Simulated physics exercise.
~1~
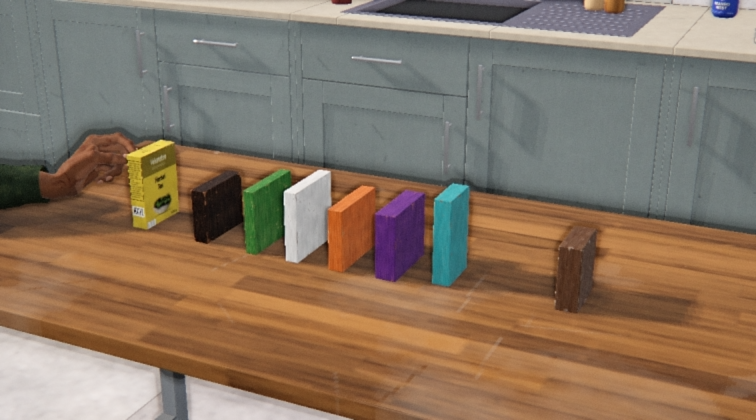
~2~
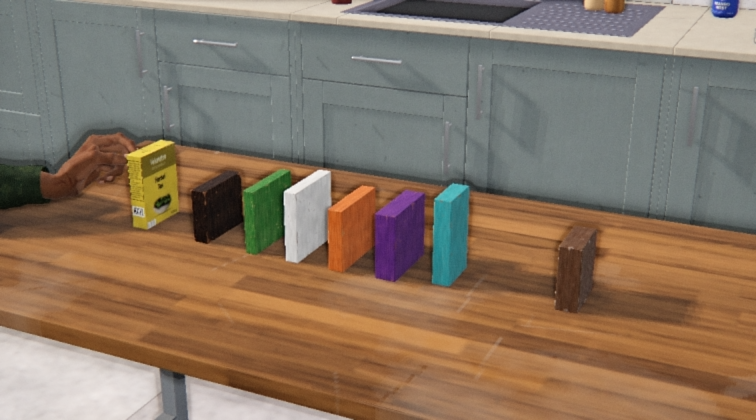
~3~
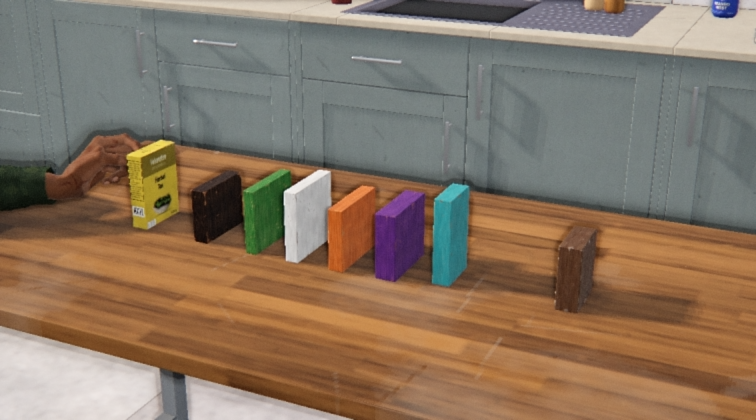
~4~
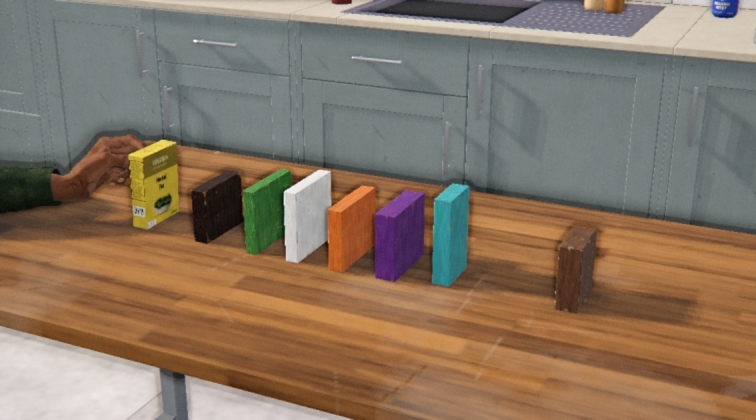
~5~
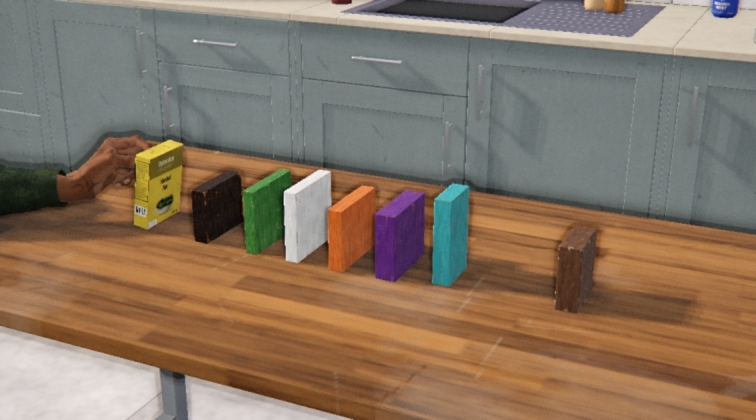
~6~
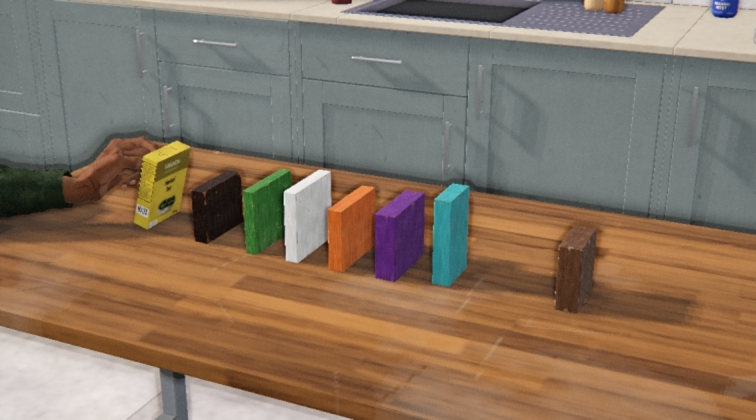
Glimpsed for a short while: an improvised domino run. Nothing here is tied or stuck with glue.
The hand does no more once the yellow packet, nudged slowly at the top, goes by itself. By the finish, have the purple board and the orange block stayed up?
Purple board: No, fallen; orange block: No, fallen.
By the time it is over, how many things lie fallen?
Total count - 7.
Then, 0.40 s past the last view, yellow packet 90° over; black block rocked 59° from its first pose.
Then, 0.80 s past the last view, yellow packet 90° over; orange block rocked 30° from its first pose near (368, 231); black block on its side; green board rocked 63° from its first pose.
Then, 1.10 s past the last view, yellow packet 90° over; purple board rocked 68° from its first pose near (444, 253); orange block rocked 70° from its first pose near (382, 246); turquoise board on its side.
Then, 1.90 s past the last view, yellow packet 90° over; purple board rocked 73° from its first pose near (447, 256); orange block rocked 71° from its first pose near (382, 247); turquoise board on its side.
Finally, down or leaning hard on the table, orange block, purple board, green board, white board, turquoise board and black block. Final places as the last picture's camera would see them, purple board near (449, 257), orange block near (386, 257).
